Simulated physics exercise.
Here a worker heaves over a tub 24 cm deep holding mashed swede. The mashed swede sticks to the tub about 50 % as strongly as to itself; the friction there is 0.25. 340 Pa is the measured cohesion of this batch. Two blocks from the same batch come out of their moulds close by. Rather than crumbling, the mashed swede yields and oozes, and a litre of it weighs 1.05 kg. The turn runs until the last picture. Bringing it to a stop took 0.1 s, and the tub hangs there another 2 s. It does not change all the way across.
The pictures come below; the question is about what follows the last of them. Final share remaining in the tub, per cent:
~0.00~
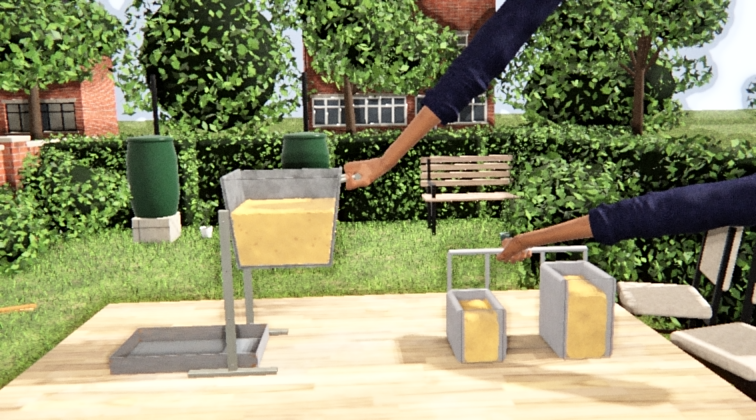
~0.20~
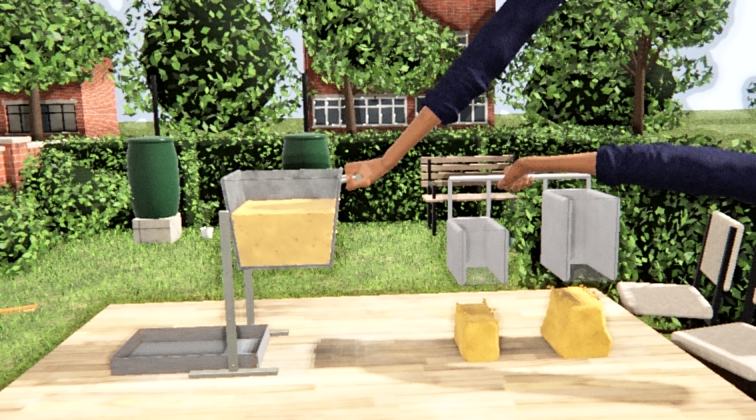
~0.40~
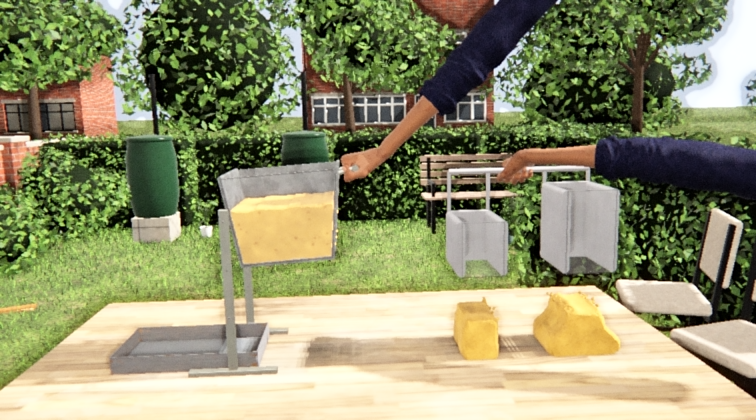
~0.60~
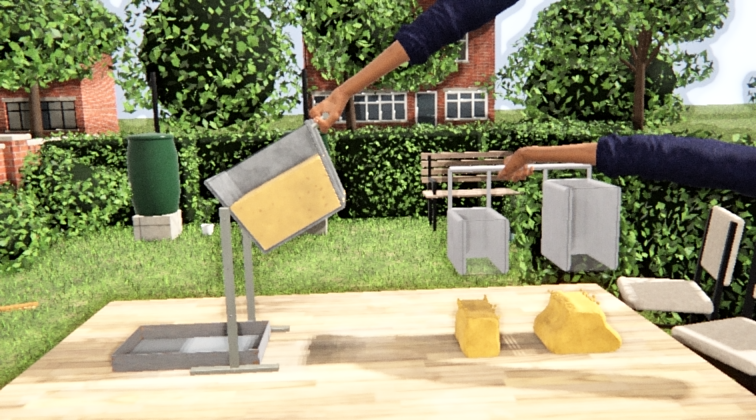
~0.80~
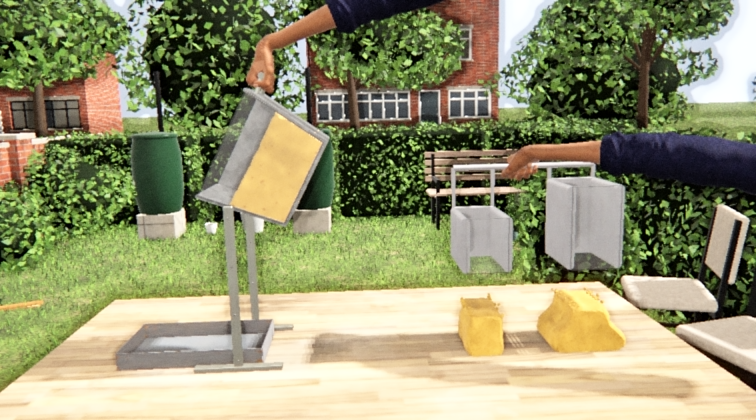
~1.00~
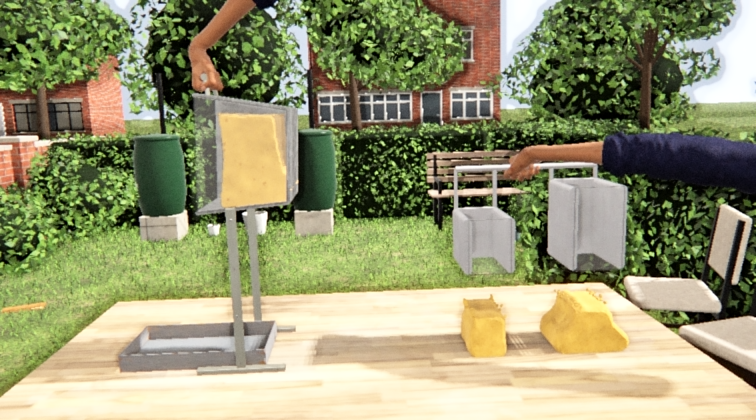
Near 48 %.
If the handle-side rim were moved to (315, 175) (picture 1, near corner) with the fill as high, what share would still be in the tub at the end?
70 %.
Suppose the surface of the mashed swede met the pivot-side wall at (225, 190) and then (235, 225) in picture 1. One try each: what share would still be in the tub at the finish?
35 %, then 65 %.
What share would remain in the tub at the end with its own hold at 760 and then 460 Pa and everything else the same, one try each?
Respectively 100 % and 55 %.
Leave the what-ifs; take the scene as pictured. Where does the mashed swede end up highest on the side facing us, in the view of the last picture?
Near (252, 173).
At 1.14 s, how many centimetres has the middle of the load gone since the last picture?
It has moved close to 7 cm.
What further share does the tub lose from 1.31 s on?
10 %.
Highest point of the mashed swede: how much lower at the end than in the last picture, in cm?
The top ends up some 15 cm below its level in the last picture.
By 1.14 s, the tub is at 87 degrees and holds 96 %.
By 1.31 s, the tub is at 87 degrees and holds 59 %.
By 1.48 s, the tub is at 87 degrees and holds 48 %.
By 1.65 s, the tub is at 87 degrees and holds 48 %.
By 3.00 s, at the end, the tub is at 87 degrees and holds 48 %.
